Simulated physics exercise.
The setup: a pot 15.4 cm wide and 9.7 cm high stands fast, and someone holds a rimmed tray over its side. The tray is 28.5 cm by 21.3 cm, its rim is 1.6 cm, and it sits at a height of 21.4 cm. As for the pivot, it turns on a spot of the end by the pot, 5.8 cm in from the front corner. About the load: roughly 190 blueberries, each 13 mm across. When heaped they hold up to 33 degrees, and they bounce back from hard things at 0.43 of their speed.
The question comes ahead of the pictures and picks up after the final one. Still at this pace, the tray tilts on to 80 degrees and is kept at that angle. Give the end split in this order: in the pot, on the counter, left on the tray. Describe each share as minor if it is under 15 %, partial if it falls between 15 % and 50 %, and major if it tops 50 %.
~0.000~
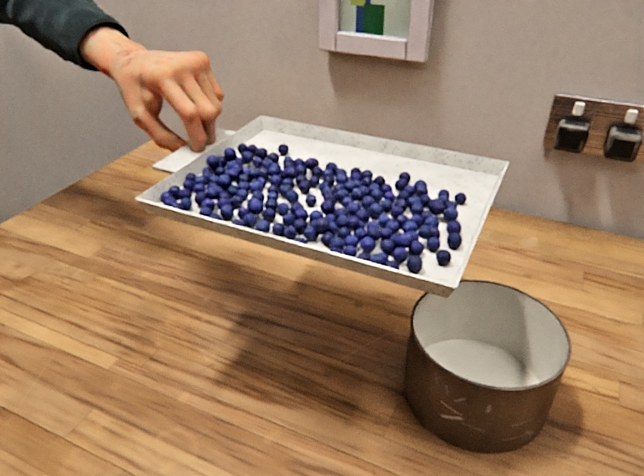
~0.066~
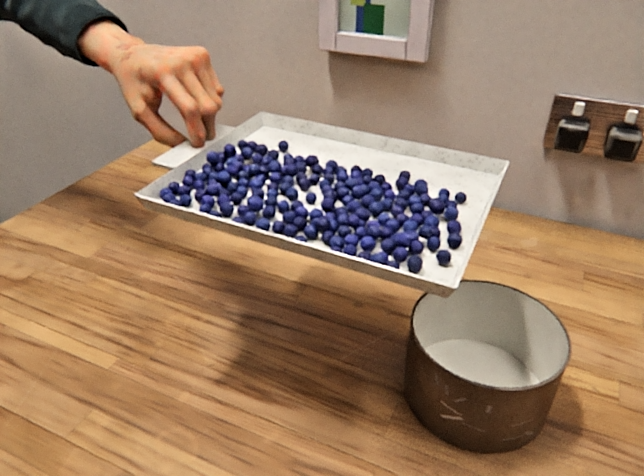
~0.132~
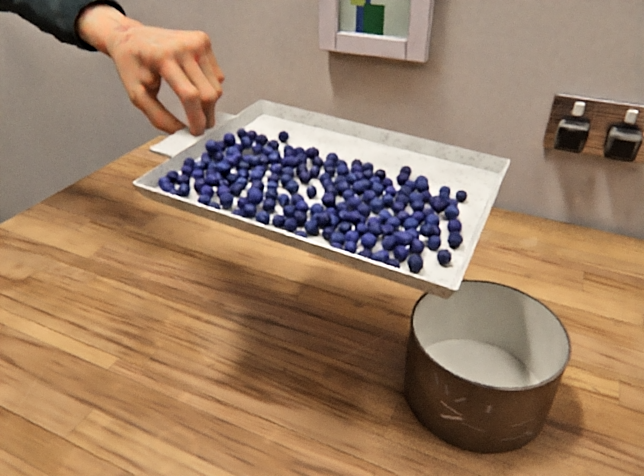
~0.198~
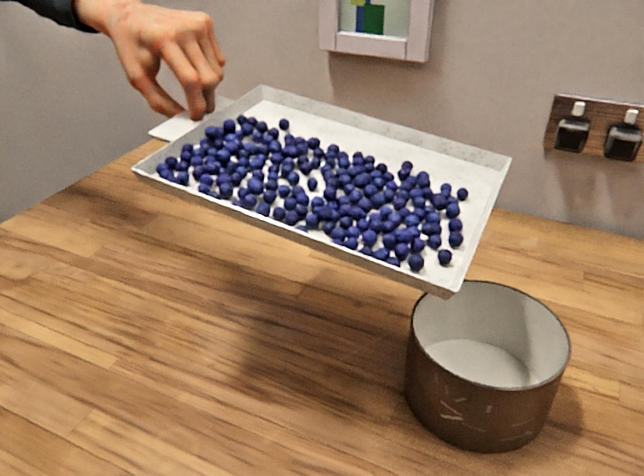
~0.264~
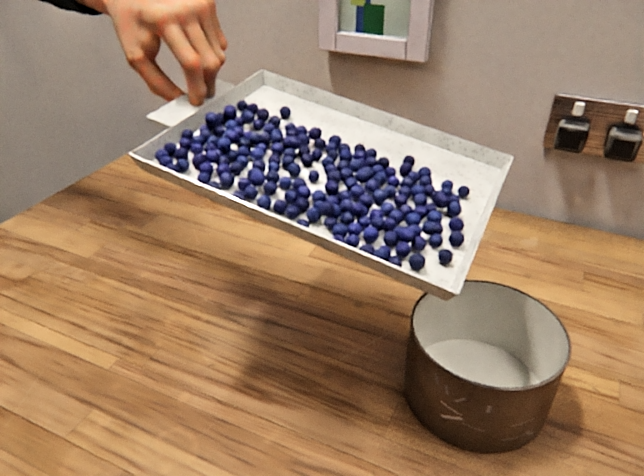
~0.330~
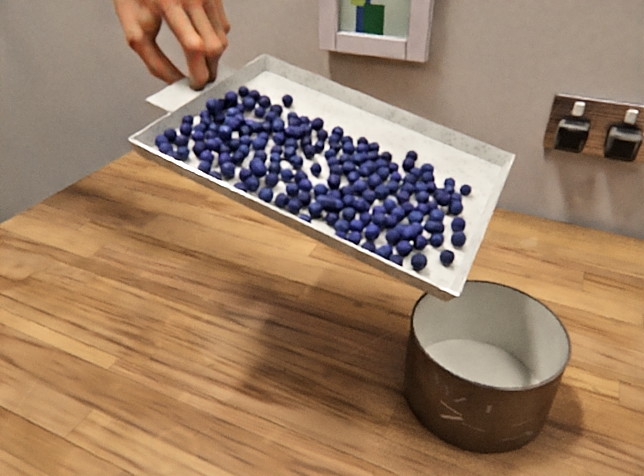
In order: Pot: Middling; counter: Major; tray: Minor.
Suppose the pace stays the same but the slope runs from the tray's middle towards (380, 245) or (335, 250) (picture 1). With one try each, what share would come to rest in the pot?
Near 5 and 0 percent, in that order.
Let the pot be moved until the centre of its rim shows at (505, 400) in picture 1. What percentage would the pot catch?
Some 85 per cent.
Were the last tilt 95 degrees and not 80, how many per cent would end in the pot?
In that case some 30 per cent.
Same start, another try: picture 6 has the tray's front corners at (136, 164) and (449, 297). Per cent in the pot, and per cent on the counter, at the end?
Pot: 0, counter: 100.
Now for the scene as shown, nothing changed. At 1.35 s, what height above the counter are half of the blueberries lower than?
Height: Around 30 cm.
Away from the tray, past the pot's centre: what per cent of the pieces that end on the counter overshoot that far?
90 %.
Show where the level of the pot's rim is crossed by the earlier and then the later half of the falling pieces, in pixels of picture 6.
Around (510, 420), then (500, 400).
Then, at 0.94 s, tilt 45 degrees; the tray holds 100 %, the pot 0 %.
After 1.35 s, tilt 66 degrees; the tray holds 95 %, the pot 0 %.
After 1.84 s, tilt 80 degrees; the tray holds 20 %, the pot 15 %.
At rest (2.9 s), pot 35 %, counter 65 %, tray 0 %.
